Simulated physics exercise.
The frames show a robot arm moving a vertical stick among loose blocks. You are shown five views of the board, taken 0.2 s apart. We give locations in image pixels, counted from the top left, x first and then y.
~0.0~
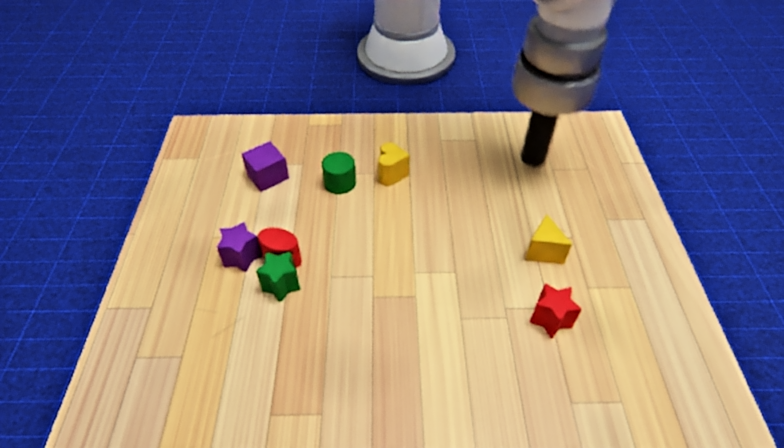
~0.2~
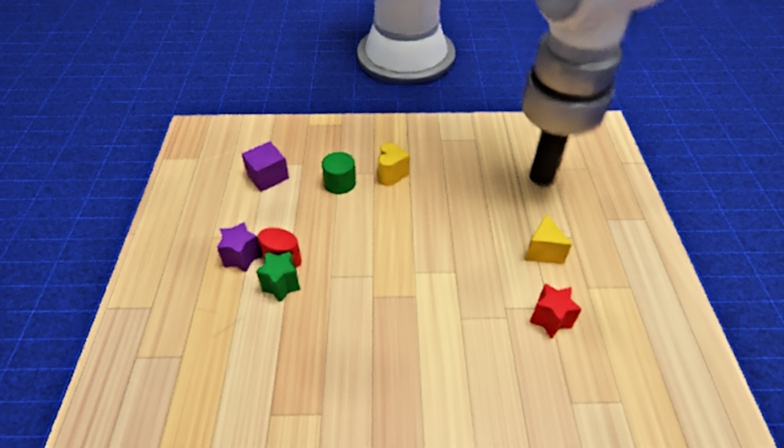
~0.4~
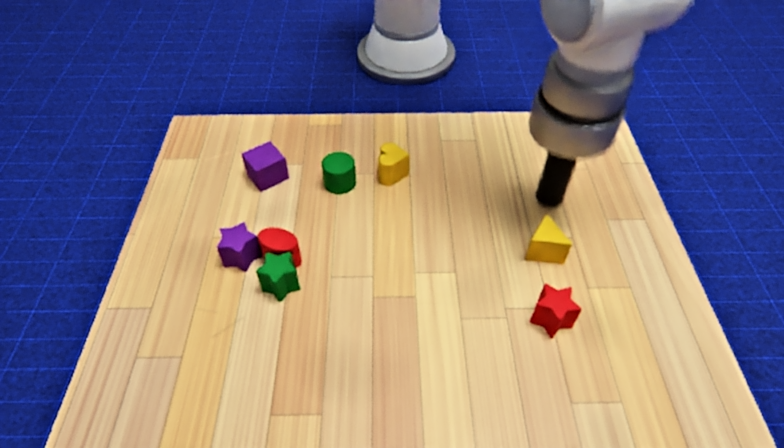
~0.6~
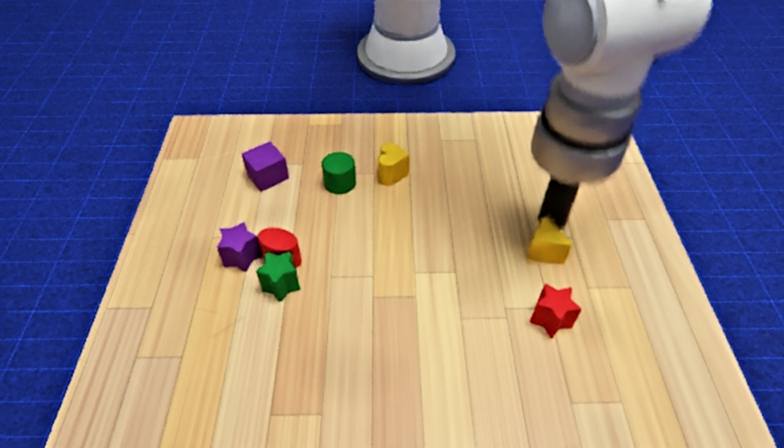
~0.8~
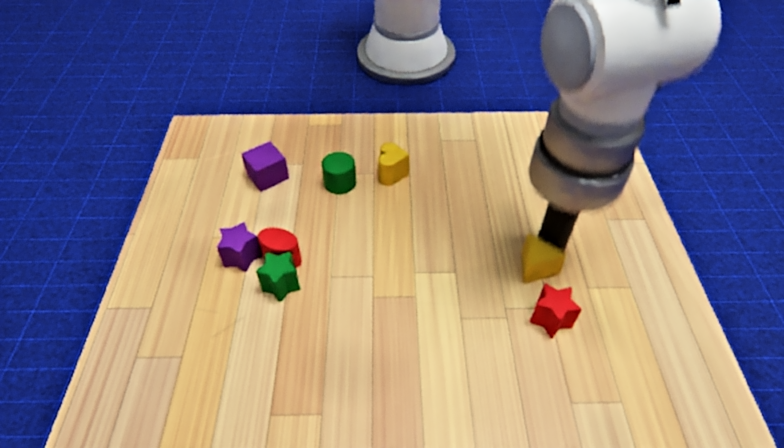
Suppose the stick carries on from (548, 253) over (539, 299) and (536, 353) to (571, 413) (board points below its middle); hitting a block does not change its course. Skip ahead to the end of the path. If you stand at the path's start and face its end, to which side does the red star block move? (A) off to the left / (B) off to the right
Correct choice: A.
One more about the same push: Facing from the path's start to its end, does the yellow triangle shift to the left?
Answer: No.
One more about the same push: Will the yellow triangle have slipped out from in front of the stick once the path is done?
Answer: Yes.
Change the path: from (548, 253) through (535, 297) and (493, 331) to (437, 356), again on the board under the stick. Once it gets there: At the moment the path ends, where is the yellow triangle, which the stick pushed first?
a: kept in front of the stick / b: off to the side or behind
I choose b.
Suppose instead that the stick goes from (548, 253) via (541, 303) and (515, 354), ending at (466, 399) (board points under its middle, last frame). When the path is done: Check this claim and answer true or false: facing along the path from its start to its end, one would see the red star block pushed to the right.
Verdict: False.
What follows on the original path. One third of the way, stick (541, 292); yellow triangle (517, 281), turned 40° clockwise; red star block (557, 311), turned 30° anticlockwise.
Two thirds of the way, stick (539, 346); yellow triangle (513, 287), turned 65° clockwise; red star block (576, 352), turned 65° anticlockwise.
At the end, stick (575, 407); yellow triangle (513, 287), turned 65° clockwise; red star block (606, 378), turned 130° anticlockwise.
